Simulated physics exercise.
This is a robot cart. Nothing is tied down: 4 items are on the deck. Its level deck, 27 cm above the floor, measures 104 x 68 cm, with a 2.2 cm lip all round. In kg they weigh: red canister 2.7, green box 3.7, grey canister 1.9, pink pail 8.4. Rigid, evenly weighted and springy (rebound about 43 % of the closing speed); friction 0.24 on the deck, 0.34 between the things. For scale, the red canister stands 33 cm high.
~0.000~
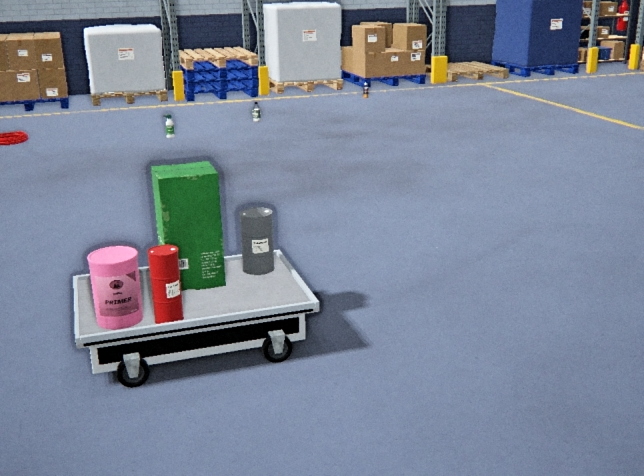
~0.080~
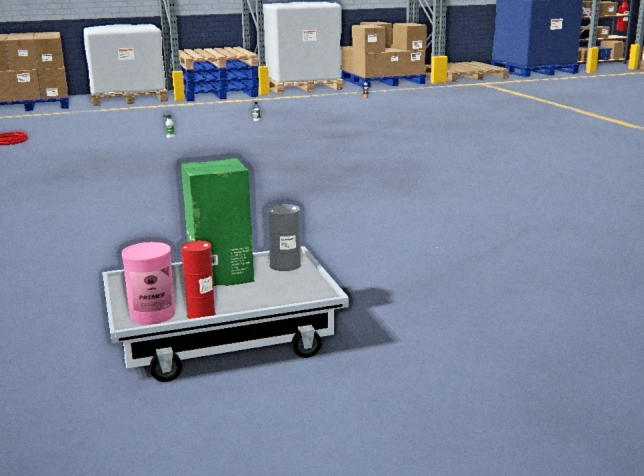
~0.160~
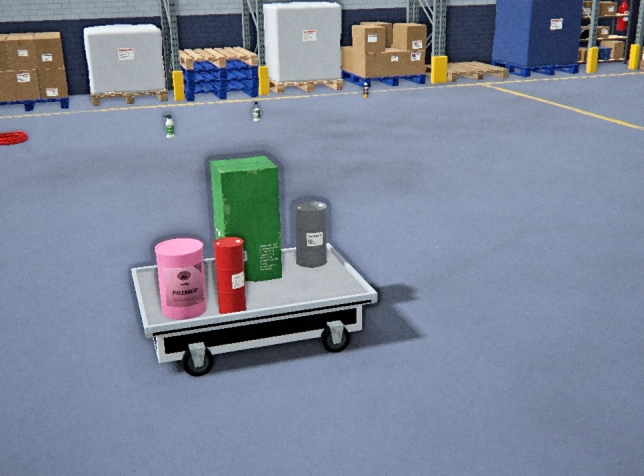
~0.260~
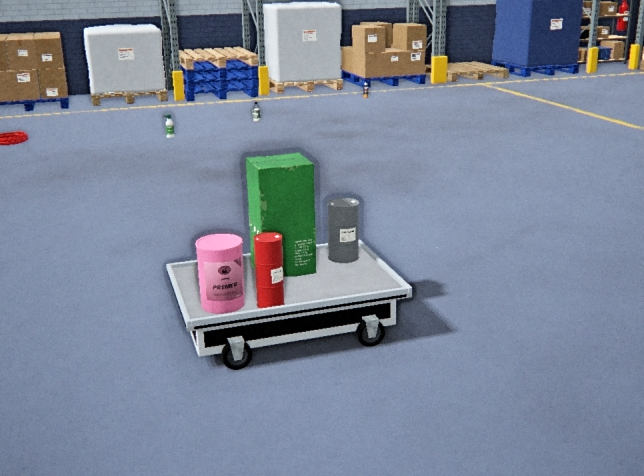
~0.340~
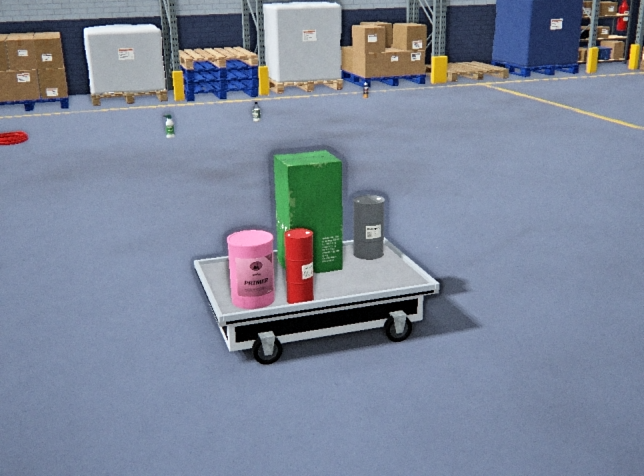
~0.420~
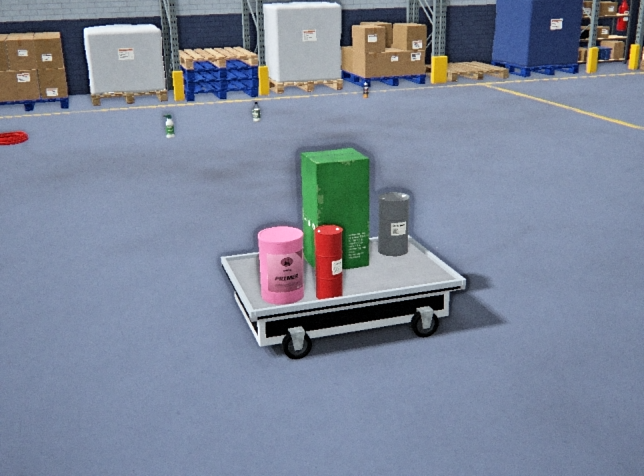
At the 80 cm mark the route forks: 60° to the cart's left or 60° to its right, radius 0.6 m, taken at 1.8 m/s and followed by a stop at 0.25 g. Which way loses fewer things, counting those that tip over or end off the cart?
Less is lost turning right.
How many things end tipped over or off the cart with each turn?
Left: 4; right: 2.
Turning left. Around 0.92 s, cart 166 cm along, turned 59°; red canister and grey canister now off the cart; green box at 29° to upright near (439, 173); pink pail at 28° to upright.
Around 1.42 s, cart 230 cm along, turned 60°; green box and pink pail now off the cart.
Finally (2.3 s), off the cart, red canister, green box, grey canister and pink pail. Final places as that camera would see them, red canister near (551, 248).
Turning right instead, green box and grey canister tipped over or off the cart, 2 of 4 in all.
